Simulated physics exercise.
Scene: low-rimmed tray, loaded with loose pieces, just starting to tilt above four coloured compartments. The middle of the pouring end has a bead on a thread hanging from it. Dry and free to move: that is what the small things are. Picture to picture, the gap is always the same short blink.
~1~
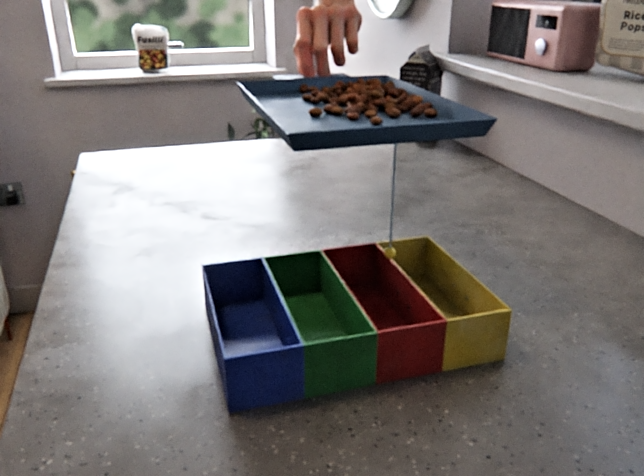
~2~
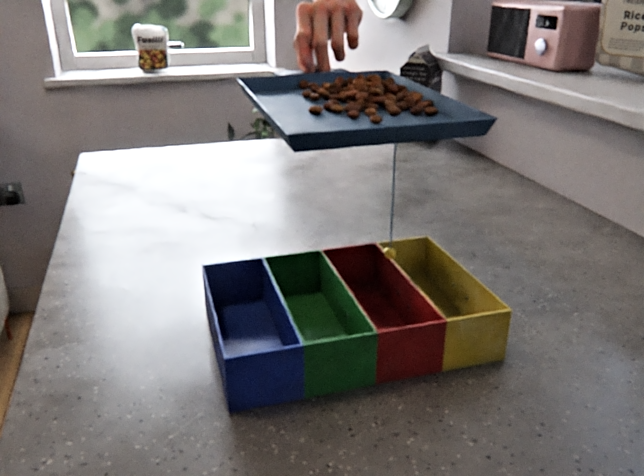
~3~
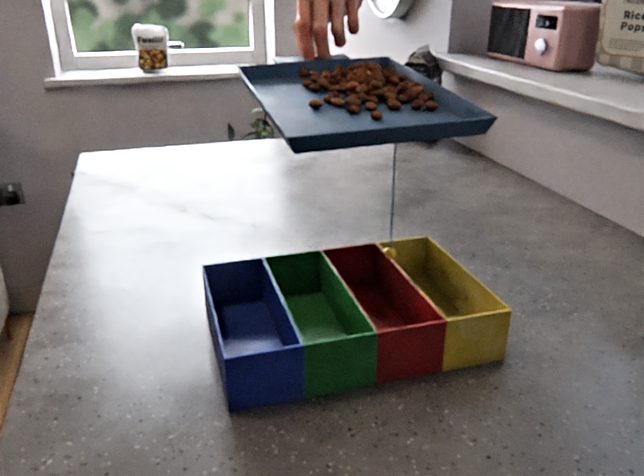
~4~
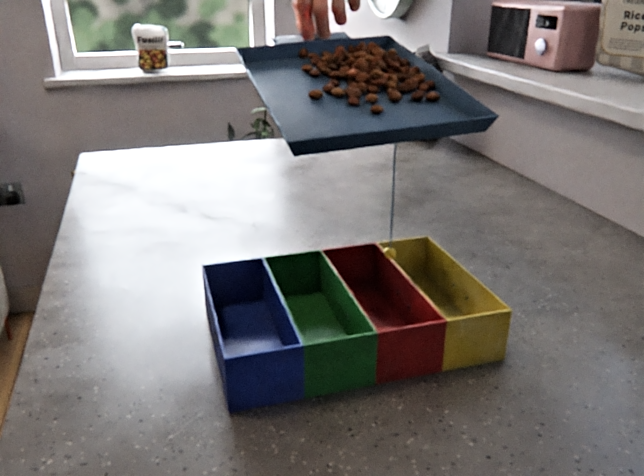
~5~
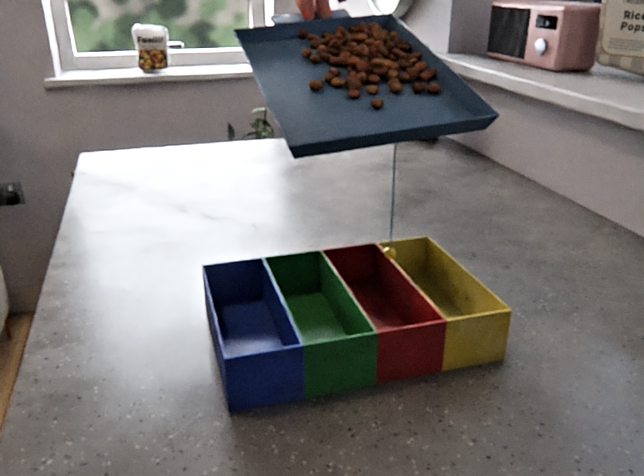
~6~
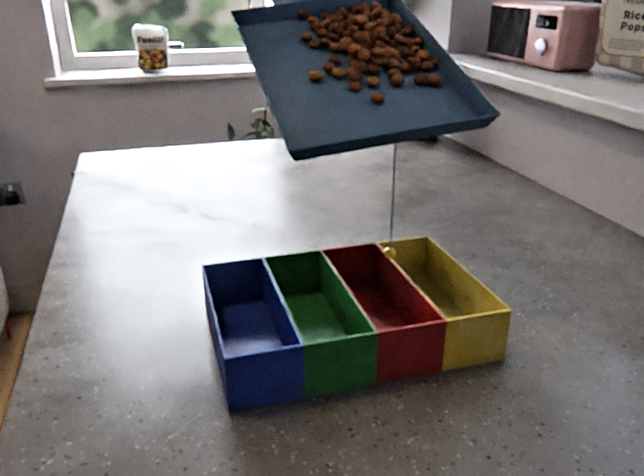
A dark blue tray of brown kibble tilts steadily, its far side rising and its near edge dipping slightly at the left corner, while the pieces stay bunched together. A hand behind it lifts out of view above a grey speckled counter, seen from slightly above by a still camera. Below, a beaded thread hangs over blue, green, red and yellow compartments, left to right, near a window and pink radio.
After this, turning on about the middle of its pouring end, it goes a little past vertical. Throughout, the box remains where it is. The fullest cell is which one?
The green cell.
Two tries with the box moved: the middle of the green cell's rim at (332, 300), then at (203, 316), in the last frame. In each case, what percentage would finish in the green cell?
Around 40 and around 0 per cent, in that order.
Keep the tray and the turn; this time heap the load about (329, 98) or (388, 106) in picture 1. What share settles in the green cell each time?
About 50 % and 40 %.
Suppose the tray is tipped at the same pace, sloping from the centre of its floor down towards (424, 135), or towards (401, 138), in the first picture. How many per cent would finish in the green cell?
Around 0 per cent first, around 0 per cent next.
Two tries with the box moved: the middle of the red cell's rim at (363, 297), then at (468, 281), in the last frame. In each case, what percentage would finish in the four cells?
First case 90 in a hundred, second case 60 in a hundred.
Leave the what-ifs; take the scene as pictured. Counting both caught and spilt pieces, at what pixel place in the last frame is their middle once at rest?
About pixel (351, 357).
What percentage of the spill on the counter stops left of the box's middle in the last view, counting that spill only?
That would be roughly 10 per cent.
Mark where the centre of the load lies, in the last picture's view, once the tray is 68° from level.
In the last view, the load is centred near (371, 146).
Soon, tray tipped steeply; about two thirds on the tray; about a third falling or outside the box.
A while on, tray tipped past a quarter turn; a stray few on the tray; about a third in the green cell; a small part in the red cell; a small part in the blue cell; a small part in the yellow cell; about a third falling or outside the box.
Towards the end, tray tipped past a quarter turn; about a third in the green cell; a small part in the red cell; a small part in the blue cell; a small part in the yellow cell; about a quarter falling or outside the box.
Finally, tray tipped past a quarter turn; about a third in the green cell; a small part in the red cell; a small part in the blue cell; a small part in the yellow cell; about a quarter outside the box.
